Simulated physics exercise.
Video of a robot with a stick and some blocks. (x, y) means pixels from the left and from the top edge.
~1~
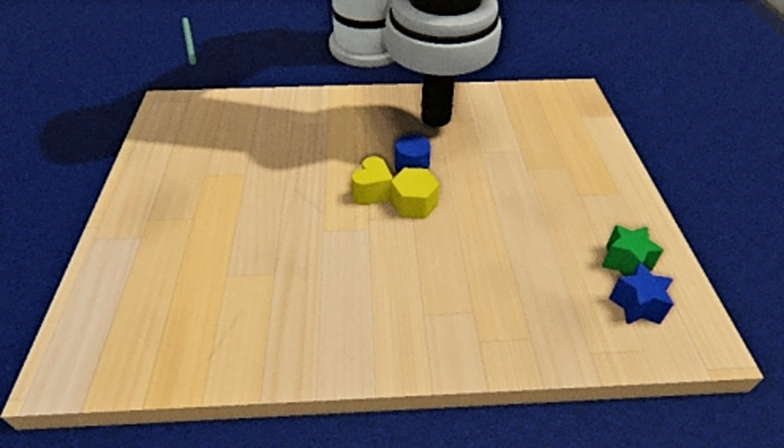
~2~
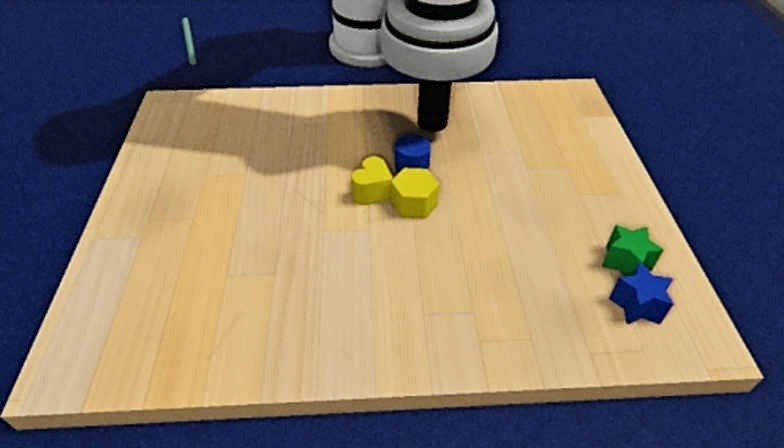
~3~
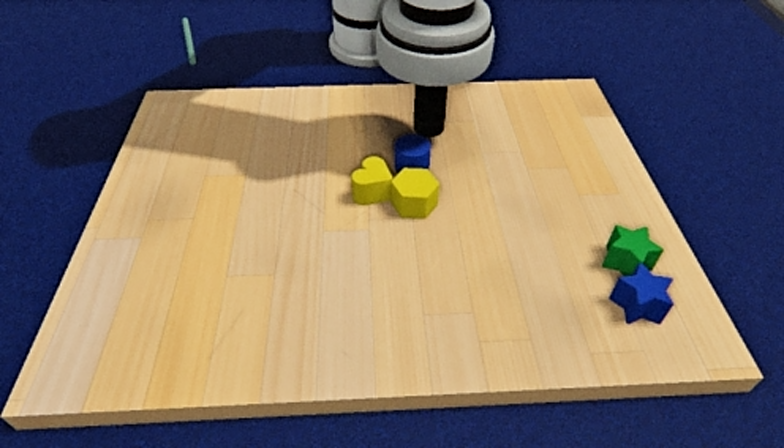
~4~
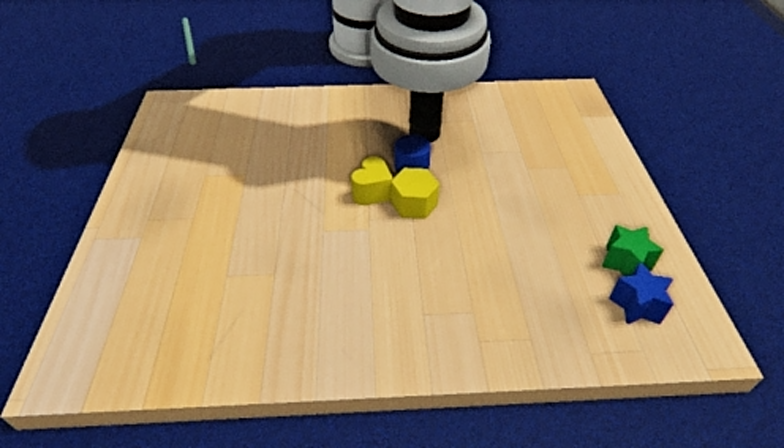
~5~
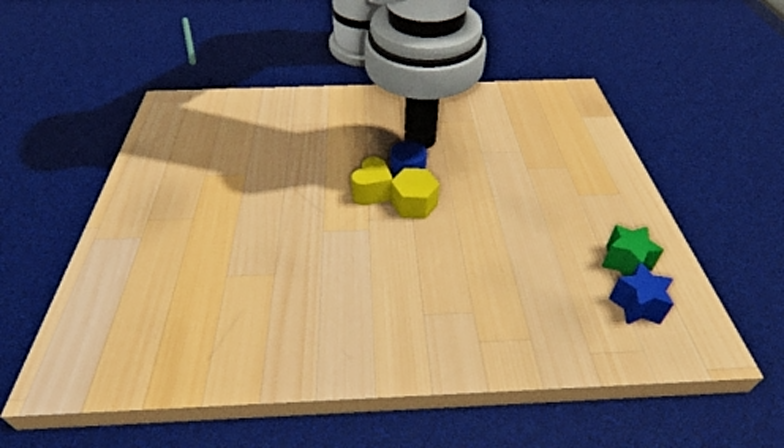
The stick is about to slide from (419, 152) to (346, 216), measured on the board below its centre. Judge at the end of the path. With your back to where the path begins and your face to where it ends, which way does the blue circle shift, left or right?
My answer: Left.
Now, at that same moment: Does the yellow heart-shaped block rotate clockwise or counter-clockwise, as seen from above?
If we look at it from overhead, the yellow heart-shaped block pivots clockwise.
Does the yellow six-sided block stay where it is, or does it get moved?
Well, the yellow six-sided block shifts from its place.
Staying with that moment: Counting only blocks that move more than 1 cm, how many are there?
I'd say three or more blocks get shifted by more than about 1 cm.
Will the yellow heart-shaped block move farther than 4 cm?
Answer: Yes.
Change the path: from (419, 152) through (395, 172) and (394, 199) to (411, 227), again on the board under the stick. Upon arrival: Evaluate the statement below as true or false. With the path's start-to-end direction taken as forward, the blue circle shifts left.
My answer: False.
On the path given first. One third of the way, stick (397, 161); yellow heart-shaped block (353, 185); blue circle (386, 173); yellow six-sided block (413, 195), turned 50° anticlockwise.
Two thirds of the way, stick (372, 182); yellow heart-shaped block (331, 199), turned 20° clockwise; blue circle (369, 197); yellow six-sided block (414, 200), turned 70° anticlockwise.
At the end, stick (345, 204); yellow heart-shaped block (310, 214), turned 30° clockwise; blue circle (362, 218); yellow six-sided block (414, 200), turned 70° anticlockwise.
